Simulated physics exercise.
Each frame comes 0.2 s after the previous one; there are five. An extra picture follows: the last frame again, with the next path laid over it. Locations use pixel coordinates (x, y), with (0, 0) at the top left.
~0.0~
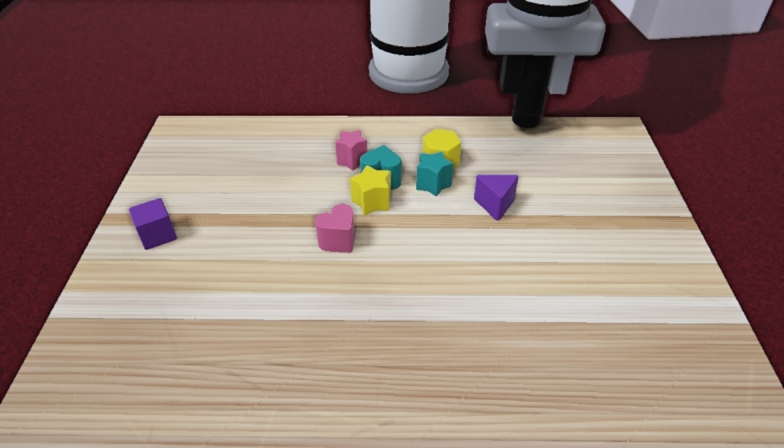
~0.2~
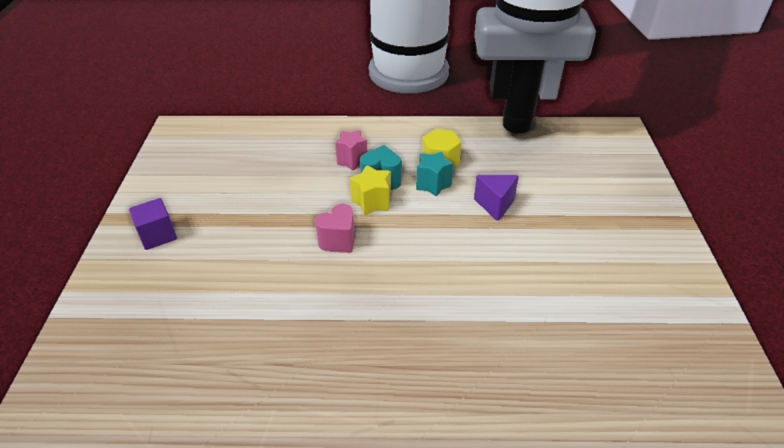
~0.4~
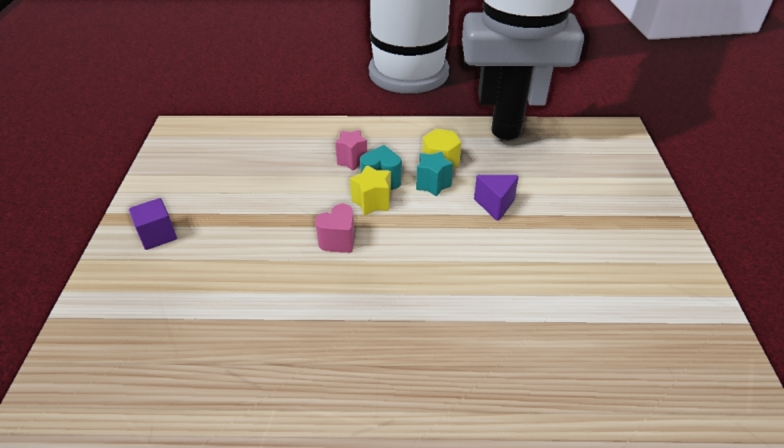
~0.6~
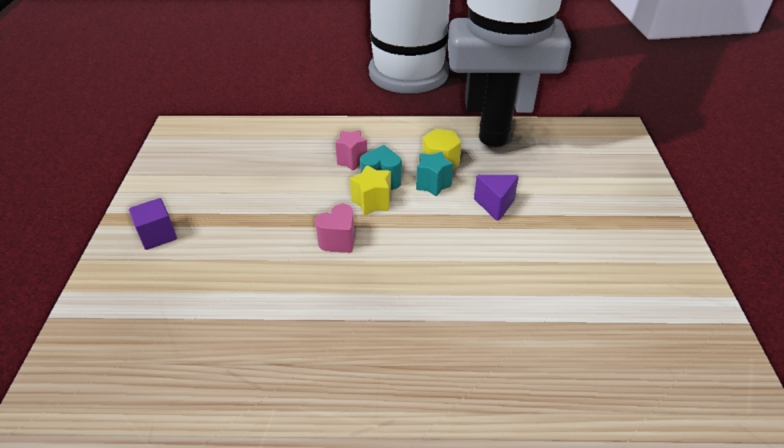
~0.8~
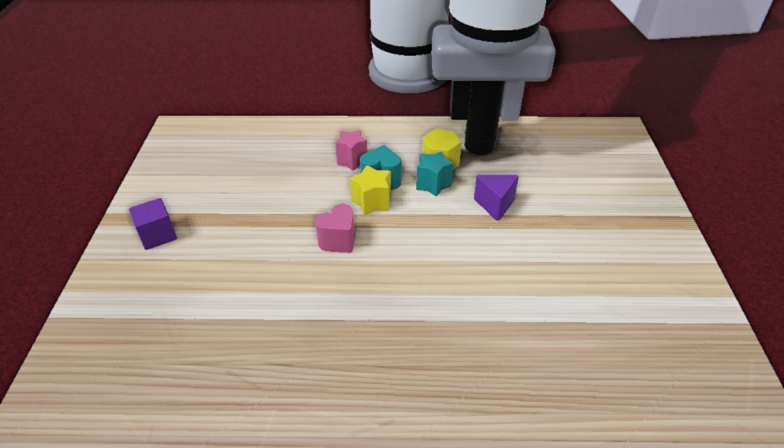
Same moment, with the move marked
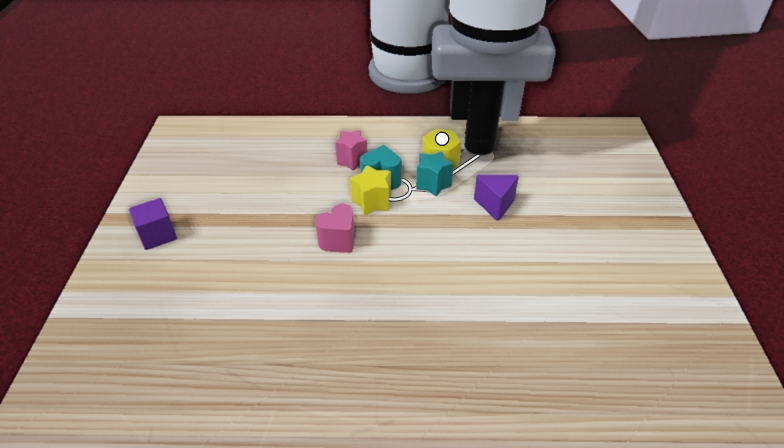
To begin with, a black rod on a robot arm stands at the far right edge of a wooden board scattered with purple, pink, teal and yellow blocks. The rod then moves steadily left and slightly nearer, ending just right of the yellow hexagonal block, while all the blocks stay still.
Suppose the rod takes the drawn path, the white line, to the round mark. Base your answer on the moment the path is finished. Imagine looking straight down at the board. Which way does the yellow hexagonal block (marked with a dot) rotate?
My answer: Clockwise.
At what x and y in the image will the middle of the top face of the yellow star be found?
Expect it around (347, 184).
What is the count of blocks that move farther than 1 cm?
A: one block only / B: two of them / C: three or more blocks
C.
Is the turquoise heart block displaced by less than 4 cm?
Answer: Yes.
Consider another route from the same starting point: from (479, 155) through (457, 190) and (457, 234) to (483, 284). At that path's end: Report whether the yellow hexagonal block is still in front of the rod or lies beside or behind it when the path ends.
Answer: Slipped away.
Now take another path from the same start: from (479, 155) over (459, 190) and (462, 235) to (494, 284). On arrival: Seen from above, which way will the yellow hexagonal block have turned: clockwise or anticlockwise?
From the top: Clockwise.
The drawn path runs from (479, 155) through (456, 171) and (430, 186) to (394, 189); the dot is on the yellow hexagonal block.
On the path given first. One third of the way, rod (456, 163); turquoise star (429, 164), turned 20° anticlockwise; yellow hexagonal block (425, 141), turned 40° clockwise.
Two thirds of the way, rod (429, 179); turquoise star (407, 176), turned 15° anticlockwise; yellow hexagonal block (418, 141), turned 60° clockwise.
At the end, rod (394, 180); yellow star (347, 184), turned 15° anticlockwise; turquoise heart block (363, 152), turned 15° clockwise; turquoise star (382, 183), turned 40° anticlockwise; yellow hexagonal block (418, 141), turned 60° clockwise.
